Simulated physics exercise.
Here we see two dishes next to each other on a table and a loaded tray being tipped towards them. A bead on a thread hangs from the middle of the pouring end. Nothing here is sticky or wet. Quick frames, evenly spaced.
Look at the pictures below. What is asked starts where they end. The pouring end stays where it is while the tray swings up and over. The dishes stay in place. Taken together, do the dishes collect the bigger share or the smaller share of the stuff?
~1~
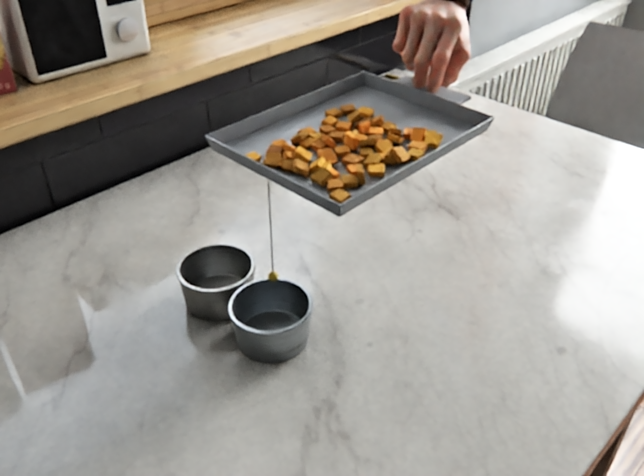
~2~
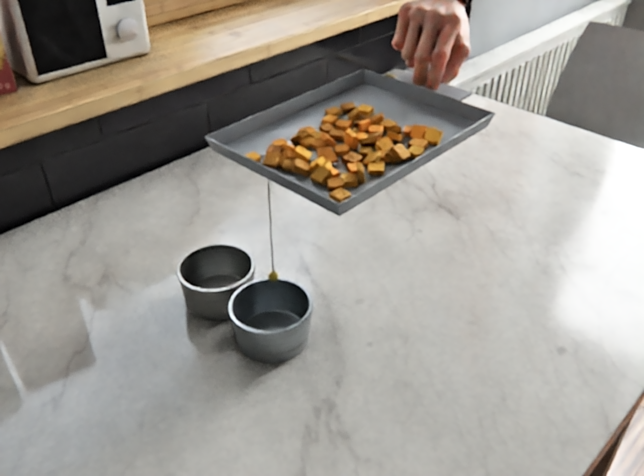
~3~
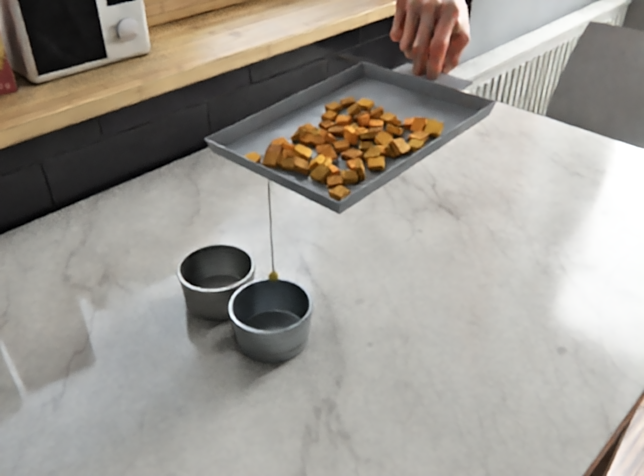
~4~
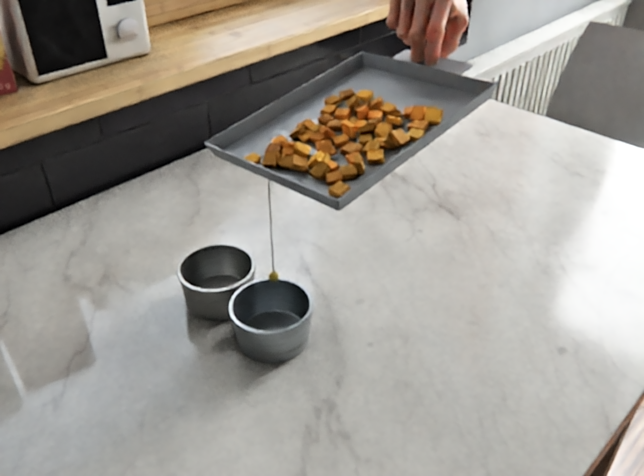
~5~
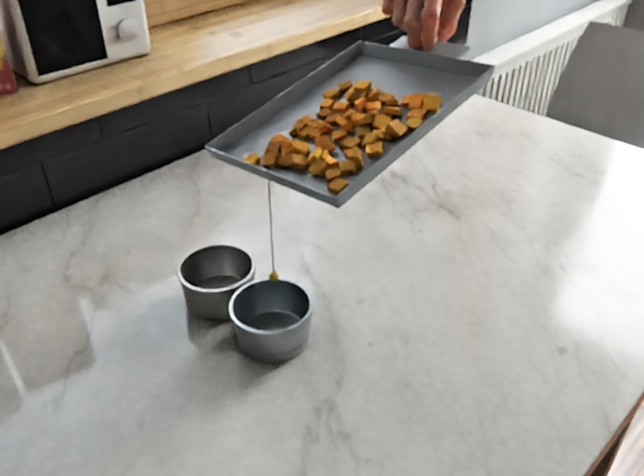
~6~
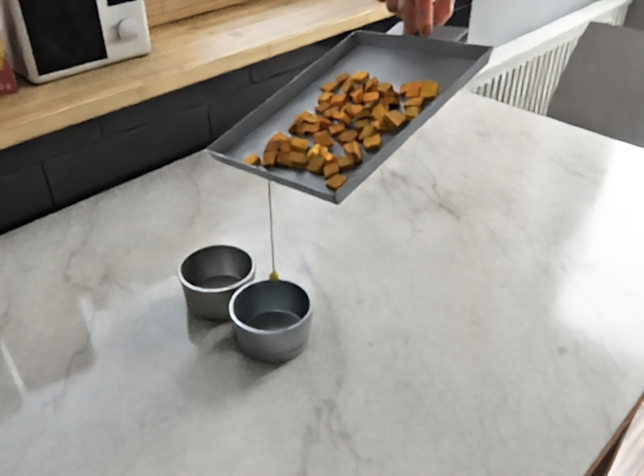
Most of it finds a dish.
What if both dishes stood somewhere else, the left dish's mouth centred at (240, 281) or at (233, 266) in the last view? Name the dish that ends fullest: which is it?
Try 1: The dish at left; try 2: The dish at left.
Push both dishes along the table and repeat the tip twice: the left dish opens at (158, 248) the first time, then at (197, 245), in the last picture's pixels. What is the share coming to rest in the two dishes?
Around 50 and around 60 per cent, in that order.
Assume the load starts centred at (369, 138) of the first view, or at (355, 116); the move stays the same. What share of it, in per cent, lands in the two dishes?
It would be roughly 70 per cent for the first and roughly 70 per cent for the second.
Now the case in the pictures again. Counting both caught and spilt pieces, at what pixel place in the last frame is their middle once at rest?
Close to (219, 287), more or less.
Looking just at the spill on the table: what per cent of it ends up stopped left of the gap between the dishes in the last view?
Close to 70 %.
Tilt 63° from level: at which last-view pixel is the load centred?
At about (256, 153).
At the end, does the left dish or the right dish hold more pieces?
That one is the leftward one.
Shortly afterwards, tray tipped steeply; all but a few on the tray; a little in the air.
Next, tray tipped past a quarter turn; near a third on the tray; only a few in the right dish; near a third in the left dish; near a quarter outside both; a little in the air.
Some moments later, tray tipped past a quarter turn; a little in the right dish; the bulk in the left dish; near a quarter outside both.
In the end, tray tipped past a quarter turn; a little in the right dish; the bulk in the left dish; near a quarter outside both.
